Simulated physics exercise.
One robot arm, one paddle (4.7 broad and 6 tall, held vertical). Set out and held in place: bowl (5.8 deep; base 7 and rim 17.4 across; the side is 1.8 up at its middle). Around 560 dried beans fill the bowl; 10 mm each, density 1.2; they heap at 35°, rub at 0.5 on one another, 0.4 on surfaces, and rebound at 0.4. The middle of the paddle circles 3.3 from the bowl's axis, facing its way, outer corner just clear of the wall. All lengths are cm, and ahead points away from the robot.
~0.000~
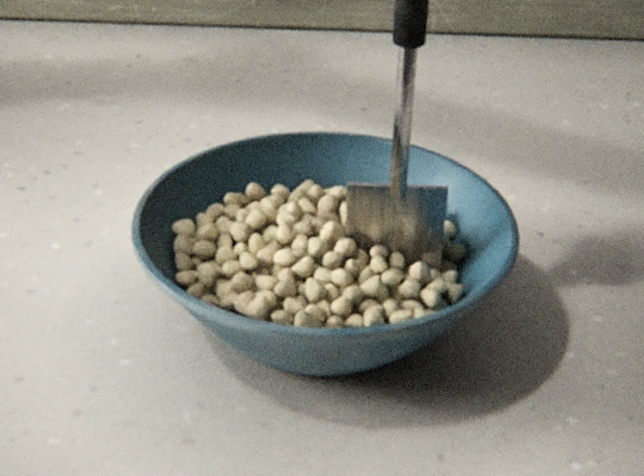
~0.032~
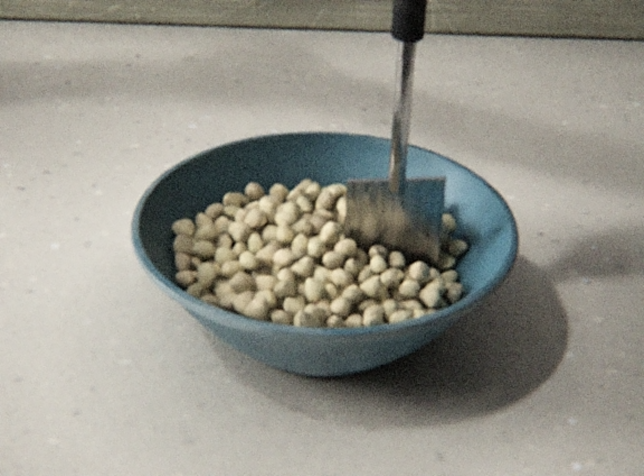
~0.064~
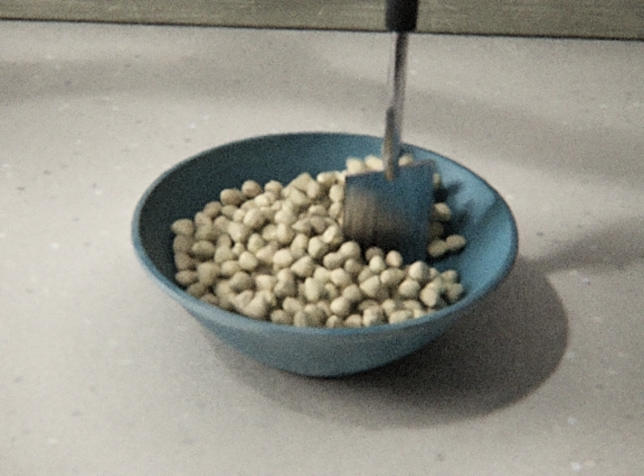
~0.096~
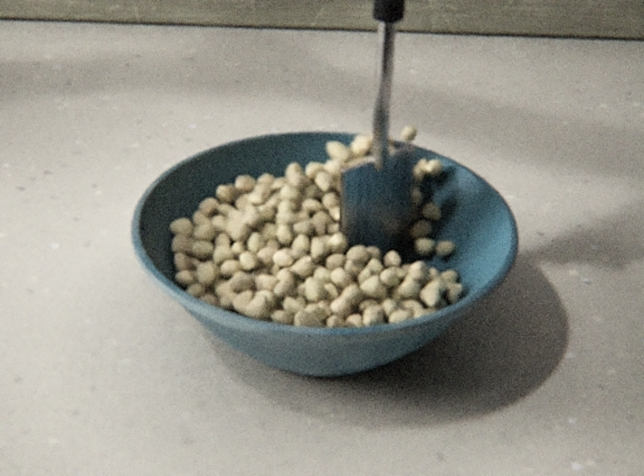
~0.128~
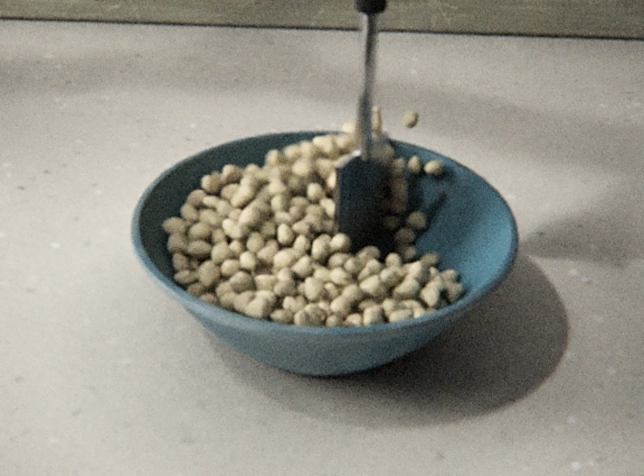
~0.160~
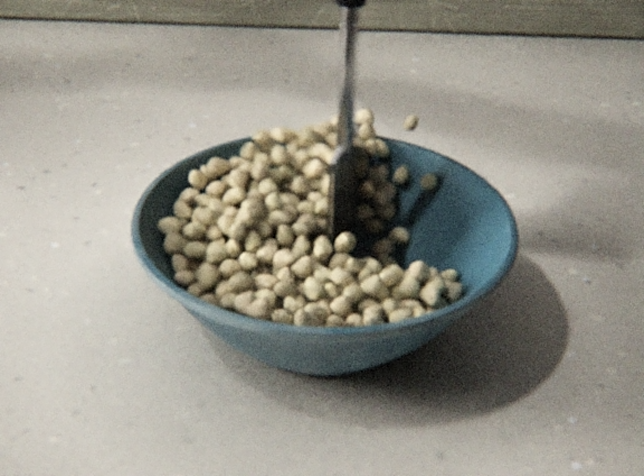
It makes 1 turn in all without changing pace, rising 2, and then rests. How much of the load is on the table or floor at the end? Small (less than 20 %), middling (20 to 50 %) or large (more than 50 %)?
Answer: Small; less than 20 % of the dried beans finish on the table or floor.
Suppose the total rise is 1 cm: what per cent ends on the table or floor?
About 20 per cent.
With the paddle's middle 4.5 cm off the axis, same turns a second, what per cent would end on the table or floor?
It would be near 10 per cent.
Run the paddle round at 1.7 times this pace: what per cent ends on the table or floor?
Some 30 per cent.
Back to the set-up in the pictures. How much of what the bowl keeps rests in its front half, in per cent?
Roughly 50 per cent.
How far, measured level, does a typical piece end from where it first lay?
Some 5 cm.
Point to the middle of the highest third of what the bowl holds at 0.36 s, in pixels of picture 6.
Near (224, 249).
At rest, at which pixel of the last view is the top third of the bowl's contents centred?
Near (363, 261).
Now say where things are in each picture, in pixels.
Paddle neck at (400, 156), 0° round; upper third of the load around (315, 245), from x 185 to 455, top at y 190; 559 in the bowl, in the first frame.
Paddle neck at (399, 151), 7° round; upper third of the load around (315, 244), from x 185 to 455, top at y 185, in the second frame.
Paddle neck at (393, 139), 24° round; upper third of the load around (318, 229), from x 185 to 455, top at y 150, in the third frame.
Paddle neck at (381, 129), 41° round; upper third of the load around (316, 220), from x 180 to 455, top at y 125, in the fourth frame.
Paddle neck at (365, 120), 58° round; upper third of the load around (304, 207), from x 175 to 455, top at y 115; 558 in the bowl, 1 in flight or on the tool, in the fifth frame.
Paddle neck at (346, 114), 76° round; upper third of the load around (286, 200), from x 170 to 455, top at y 115; 557 in the bowl, 2 in flight or on the tool, in the sixth frame.
By 0.36 s, 185° round, highest piece 9 above the table; 527 in the bowl, 25 on the table or floor, 7 in flight or on the tool.
By 0.57 s, 294° round, highest piece 8 above the table; 485 in the bowl, 61 on the table or floor, 13 in flight or on the tool.
By 0.87 s, 0° round, highest piece 7 above the table; 479 in the bowl, 80 on the table or floor.
By 1.57 s, 0° round, highest piece 7 above the table; 479 in the bowl, 80 on the table or floor.
Final count, 479 in the bowl, 80 on the table or floor. That is 14 % on the table or floor.
